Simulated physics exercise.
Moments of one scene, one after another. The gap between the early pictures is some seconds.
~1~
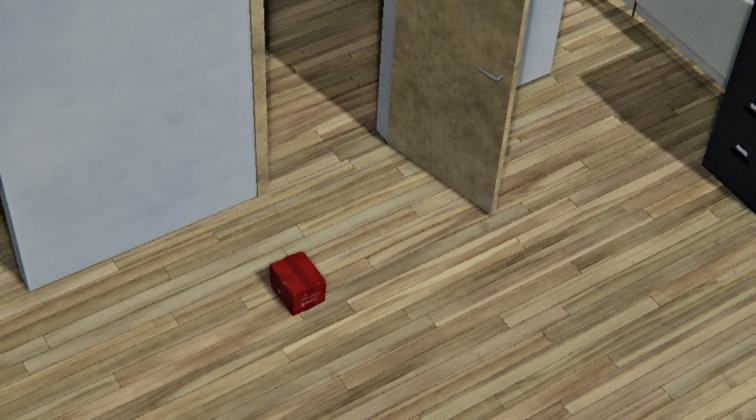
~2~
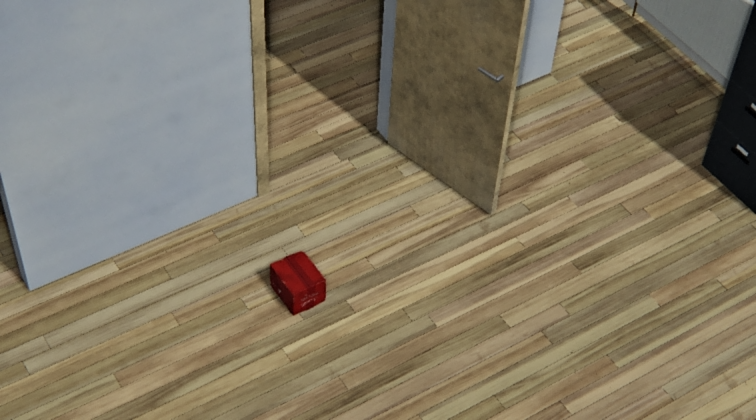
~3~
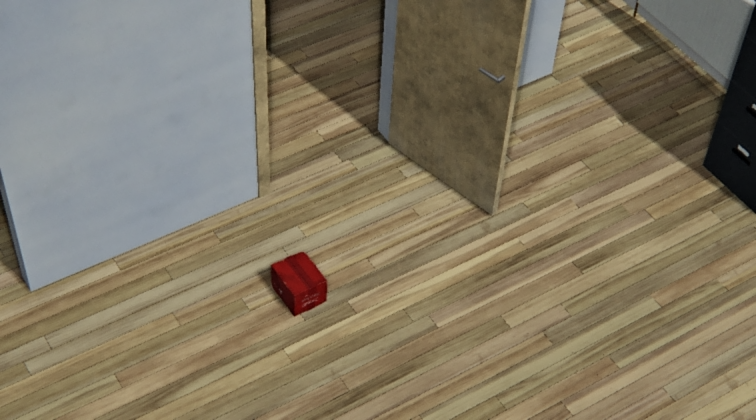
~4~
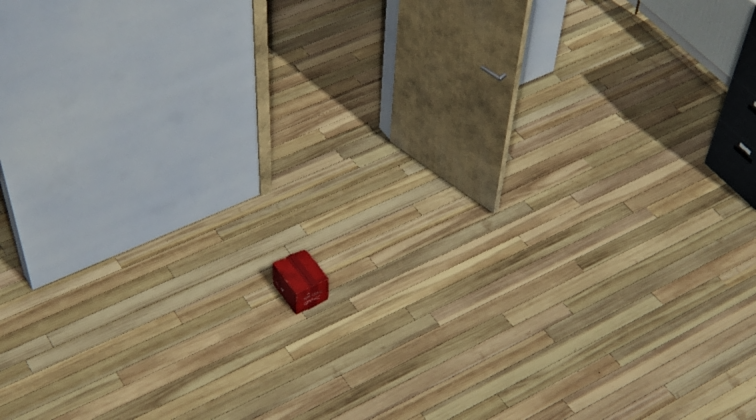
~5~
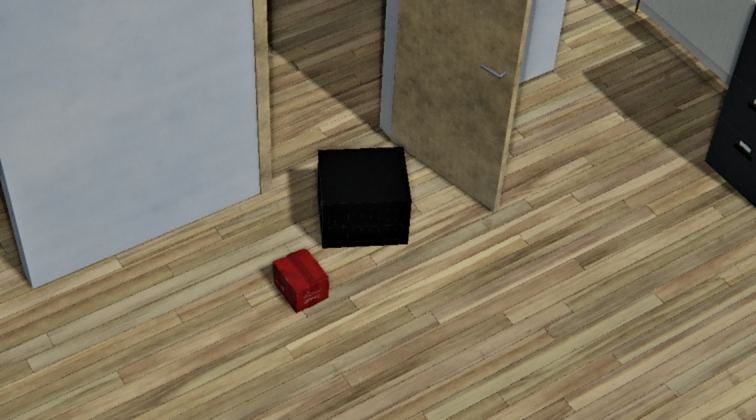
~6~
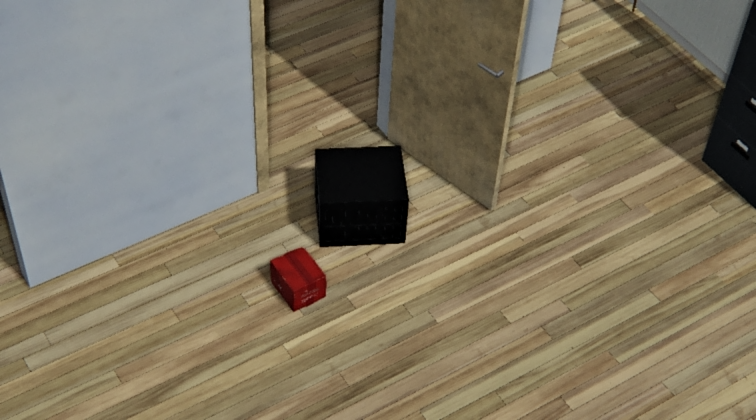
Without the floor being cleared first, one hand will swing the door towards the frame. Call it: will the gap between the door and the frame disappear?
No, a gap remains.
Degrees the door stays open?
Open angle: About 65°.
Then, 0.40 s past the last view, door at 94°.
Then, 0.60 s past the last view, door at 81°.
Then, 0.70 s past the last view, door at 74°.
Then, 0.90 s past the last view, door at 64°.
Finally, door at 64°; both still in place. Final places as the last picture's camera would see them, black chest near (358, 197).
